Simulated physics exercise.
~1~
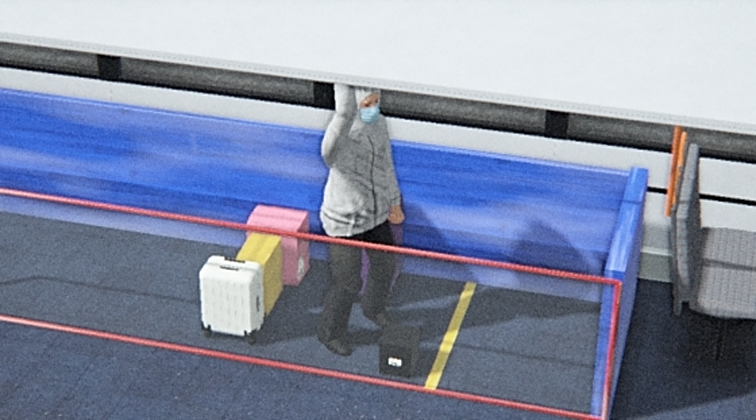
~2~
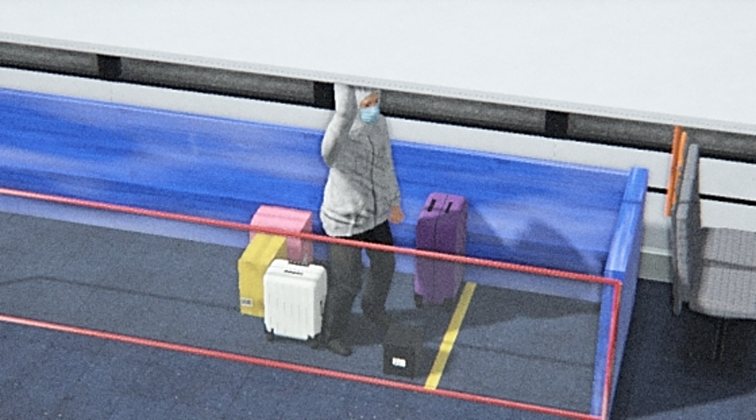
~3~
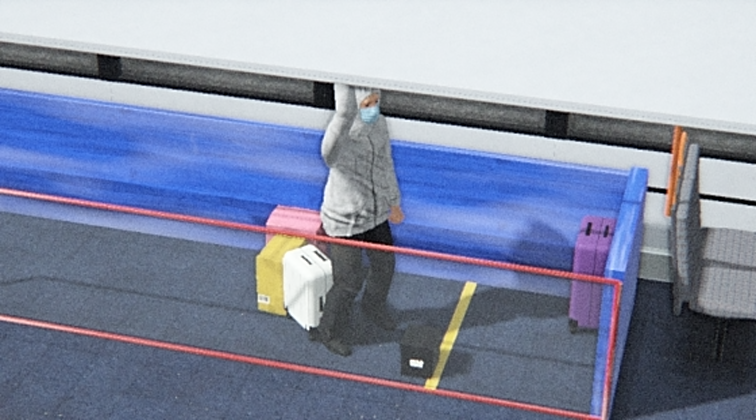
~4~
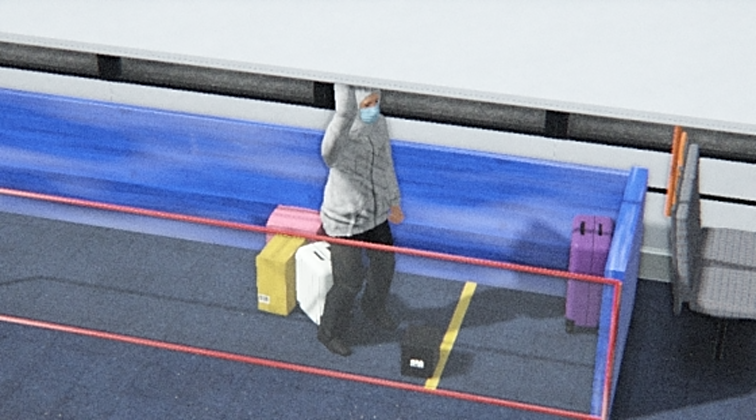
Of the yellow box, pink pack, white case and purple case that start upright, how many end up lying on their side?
None of them end up on their side. The yellow box, the pink pack and both wheeled cases are all still upright at the end.
